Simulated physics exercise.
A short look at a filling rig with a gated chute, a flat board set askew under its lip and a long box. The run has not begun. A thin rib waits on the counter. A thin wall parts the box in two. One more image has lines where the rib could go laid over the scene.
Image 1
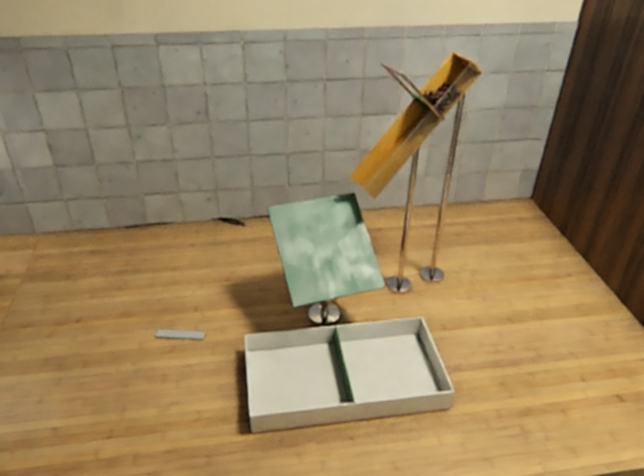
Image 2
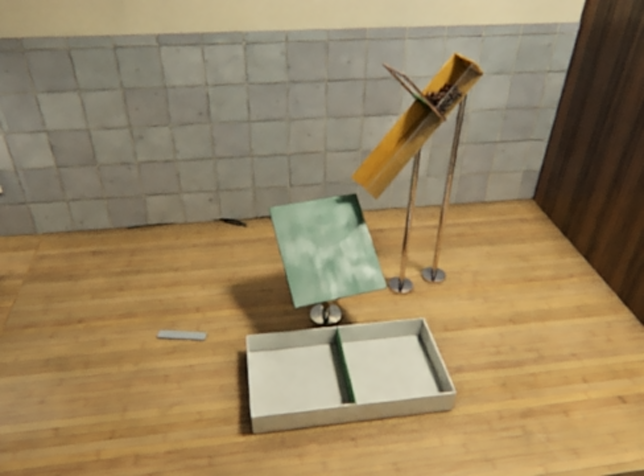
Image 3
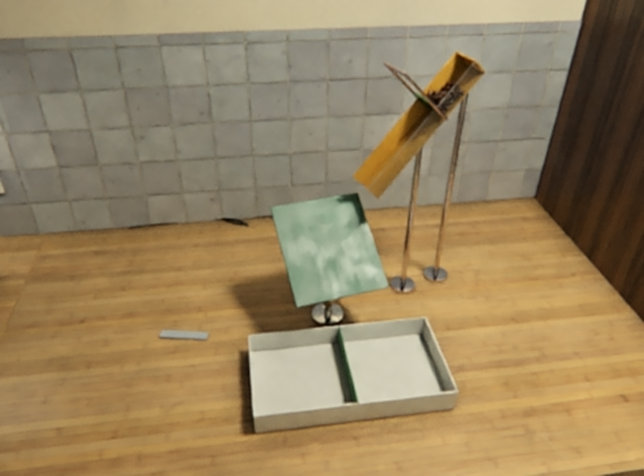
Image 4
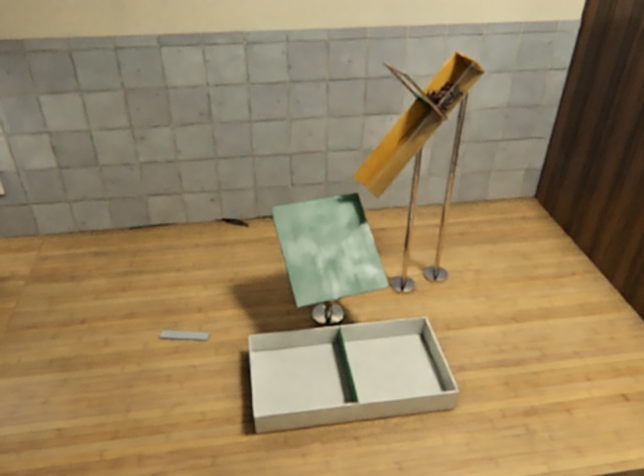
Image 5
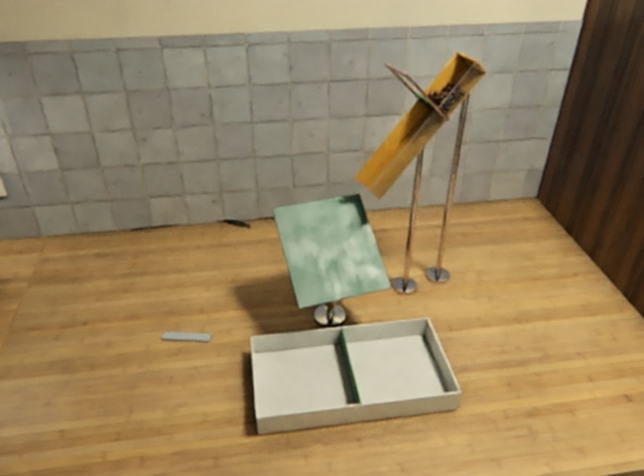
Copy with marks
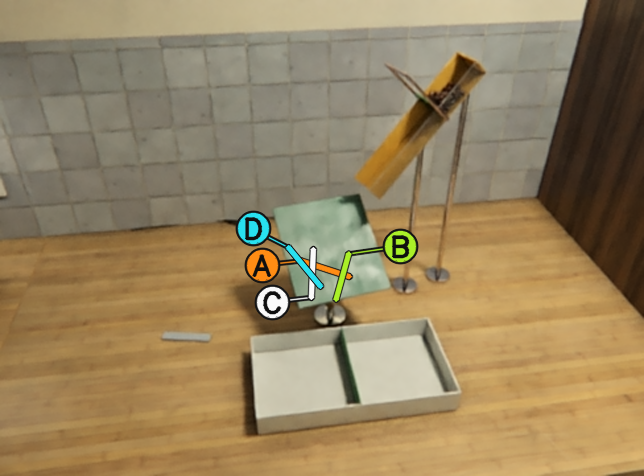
The clip shows a yellow chute on thin metal stands holding a small dark load behind a gate, above a tilted green board and a divided pale box on a wooden counter; nothing moves apart from a very slight view shift.
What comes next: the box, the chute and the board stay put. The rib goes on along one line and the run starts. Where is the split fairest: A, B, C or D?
Best: D.
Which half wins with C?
More lands on the left.
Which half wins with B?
More lands on the left.
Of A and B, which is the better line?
A.
On the marked copy, line A from (301, 260) to (349, 276); line B from (348, 253) to (336, 299); line C from (313, 249) to (311, 297); line D from (288, 247) to (320, 286).
If A is chosen, of what is caught, roughly a quarter in the left half, the larger part in the right.
If B is chosen, of what is caught, almost all in the left half, about a tenth in the right.
If C is chosen, of what is caught, the larger part in the left half, about a tenth in the right.
If D is chosen, of what is caught, roughly half in the left half, roughly half in the right.
